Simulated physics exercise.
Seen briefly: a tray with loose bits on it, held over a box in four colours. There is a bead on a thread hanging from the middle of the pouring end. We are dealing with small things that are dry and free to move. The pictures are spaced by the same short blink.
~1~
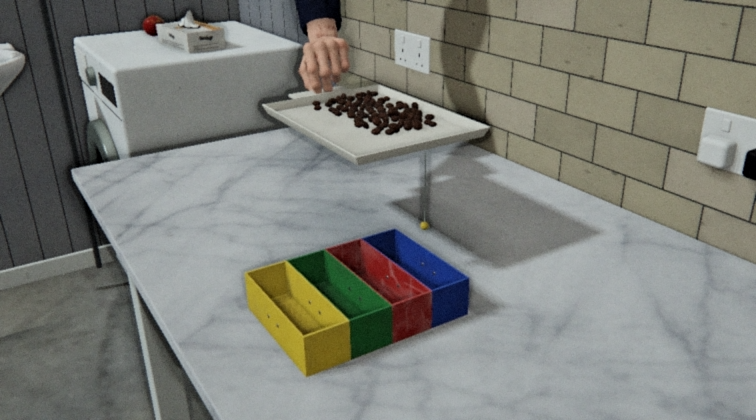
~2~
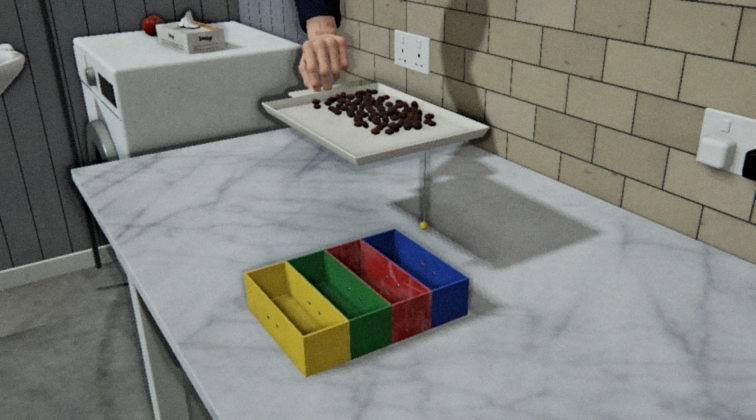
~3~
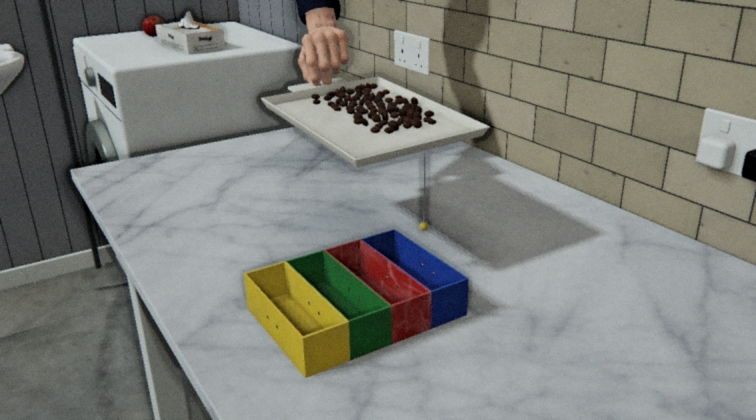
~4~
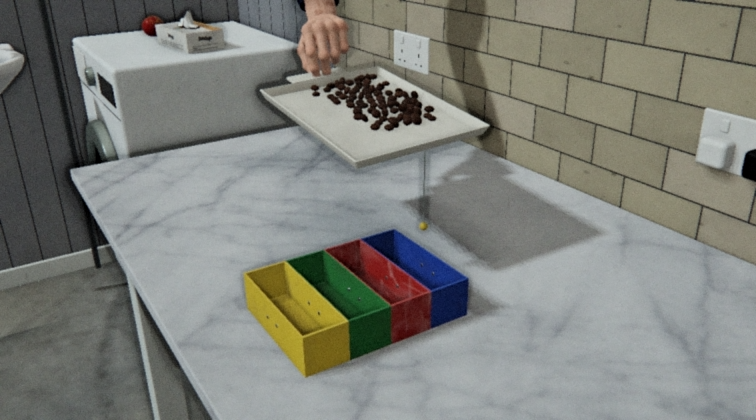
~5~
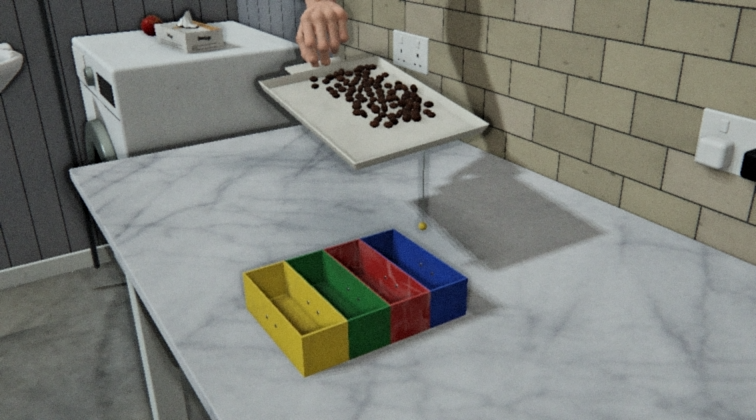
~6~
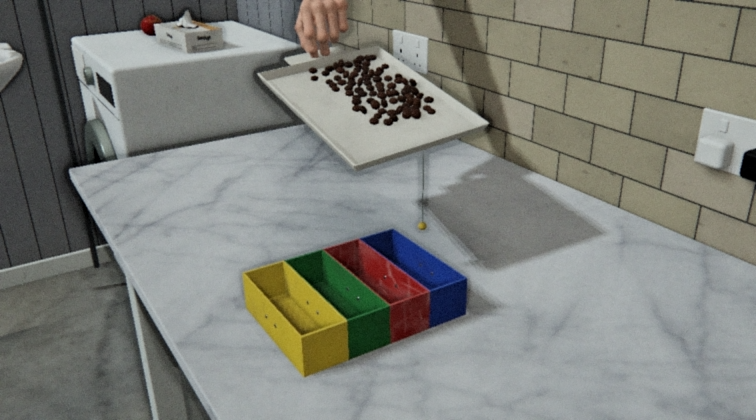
A hand reaches in at the top over a white marble-patterned counter, seen from above at an angle in a room with a tan brick wall. It holds a pale tray of small dark brown pieces above a box with yellow, green, red and blue compartments, a yellow bead hanging beneath. The hand rises slightly, slowly tilting the tray toward the viewer, while the camera stays still.
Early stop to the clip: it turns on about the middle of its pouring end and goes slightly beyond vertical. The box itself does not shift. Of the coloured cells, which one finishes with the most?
The red cell finishes with the most.
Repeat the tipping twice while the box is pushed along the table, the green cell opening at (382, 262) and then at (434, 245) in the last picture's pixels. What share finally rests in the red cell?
About 20 and 0 per cent.
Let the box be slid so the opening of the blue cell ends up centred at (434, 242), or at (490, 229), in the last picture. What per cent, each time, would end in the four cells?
Near 90 and 70 percent respectively.
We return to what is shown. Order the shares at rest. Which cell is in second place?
That one is blue.
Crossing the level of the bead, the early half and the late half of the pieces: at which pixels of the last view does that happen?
I'd place the first part at (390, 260) and the rest at (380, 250).
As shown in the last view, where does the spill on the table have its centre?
Approximate centre, last frame: (466, 286).
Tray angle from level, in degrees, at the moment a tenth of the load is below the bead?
That would be about 60 degrees from level.
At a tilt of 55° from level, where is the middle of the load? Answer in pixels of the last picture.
Near (385, 164).
Just after the last frame, tray tipped steeply; roughly two thirds on the tray; just a few in the red cell; just a few in the blue cell; roughly a third falling or outside the box.
A moment on, tray tipped right over; roughly half in the red cell; roughly a quarter in the blue cell; about a tenth in the green cell; roughly a quarter falling or outside the box.
Further on, tray tipped past a quarter turn; roughly half in the red cell; roughly a quarter in the blue cell; about a tenth in the green cell; about a tenth falling or outside the box.
When it is over, tray tipped past a quarter turn; roughly half in the red cell; roughly a quarter in the blue cell; about a tenth in the green cell; not one in the yellow cell; about a tenth outside the box.
